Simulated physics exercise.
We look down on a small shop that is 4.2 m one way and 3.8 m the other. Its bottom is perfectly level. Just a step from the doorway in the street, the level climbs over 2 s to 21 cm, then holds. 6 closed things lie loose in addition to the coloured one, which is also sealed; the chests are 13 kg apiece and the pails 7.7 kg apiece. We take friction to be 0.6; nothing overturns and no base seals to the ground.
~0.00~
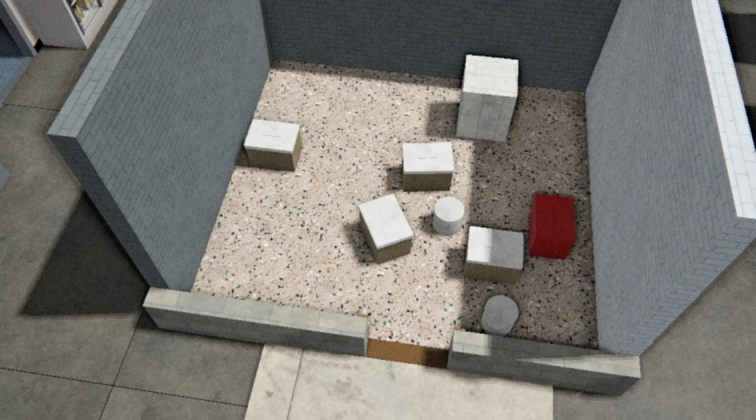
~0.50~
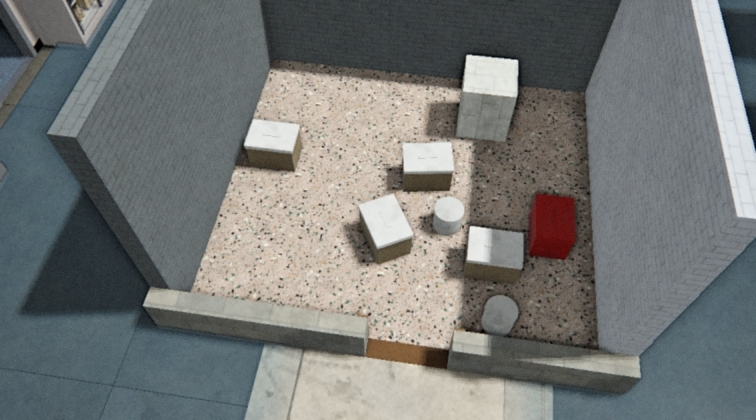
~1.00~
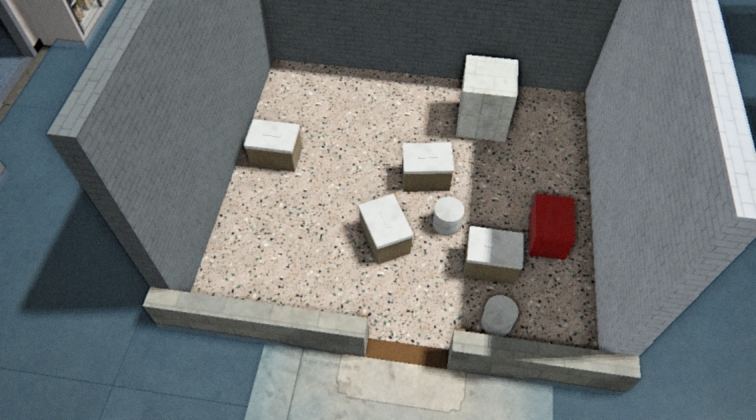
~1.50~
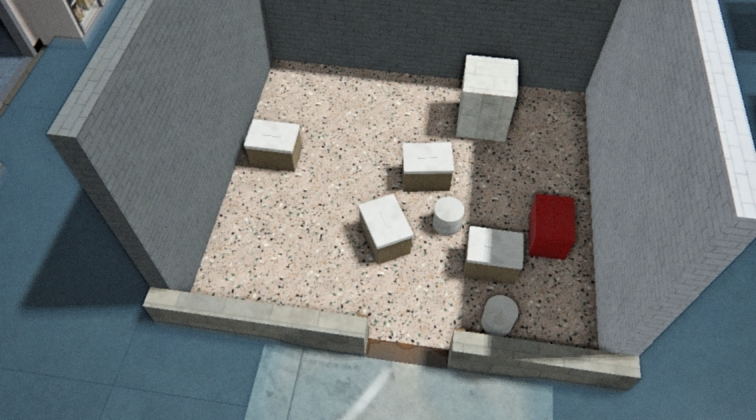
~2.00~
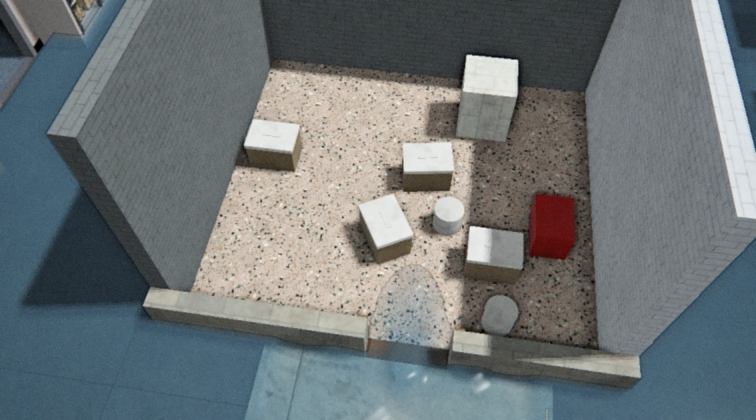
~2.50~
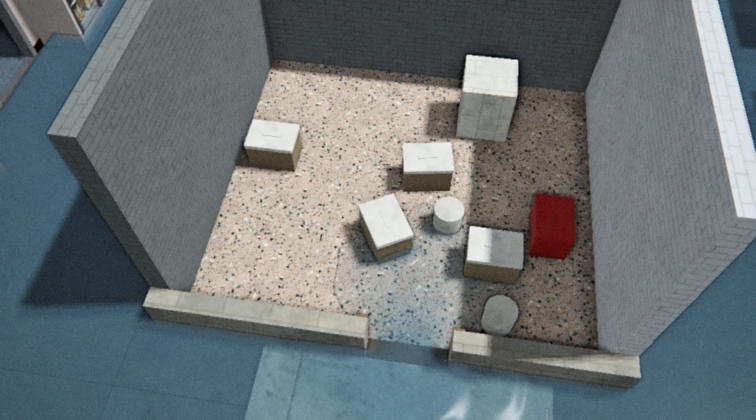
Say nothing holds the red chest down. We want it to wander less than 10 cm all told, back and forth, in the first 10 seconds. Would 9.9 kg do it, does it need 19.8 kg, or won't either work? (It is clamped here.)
It needs 19.8 kg.
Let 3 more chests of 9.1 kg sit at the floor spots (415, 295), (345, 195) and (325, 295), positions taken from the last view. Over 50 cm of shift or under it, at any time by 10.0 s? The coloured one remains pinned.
In that order: Beyond it, beyond it, within it.
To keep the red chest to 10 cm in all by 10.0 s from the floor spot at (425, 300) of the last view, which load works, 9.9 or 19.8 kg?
Here both come up short.
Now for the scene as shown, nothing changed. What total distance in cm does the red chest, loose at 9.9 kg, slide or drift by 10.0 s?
Roughly 100 cm.
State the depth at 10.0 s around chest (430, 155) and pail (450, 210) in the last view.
Roughly 10 and 9 cm.
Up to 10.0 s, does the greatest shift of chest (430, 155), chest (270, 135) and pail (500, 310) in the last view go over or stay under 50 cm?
Exceeds it; falls short; falls short.
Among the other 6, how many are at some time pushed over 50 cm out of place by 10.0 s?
It works out to 4.
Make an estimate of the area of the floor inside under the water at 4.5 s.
That flooded area is roughly 10.0 m2.
After 3.5 s the red chest would be 2 cm from its start with 9.9 kg and 0 cm from its start with 19.8 kg; 1 cm of water round it then.
After 4.5 s the red chest would be 12 cm from its start with 9.9 kg and 1 cm from its start with 19.8 kg; 3 cm of water round it then.
After 7.0 s the red chest would be 32 cm from its start with 9.9 kg and 1 cm from its start with 19.8 kg; 5 cm of water round it then.
After 10.0 s the red chest would be 69 cm from its start with 9.9 kg and 1 cm from its start with 19.8 kg; 6 cm of water round it then.
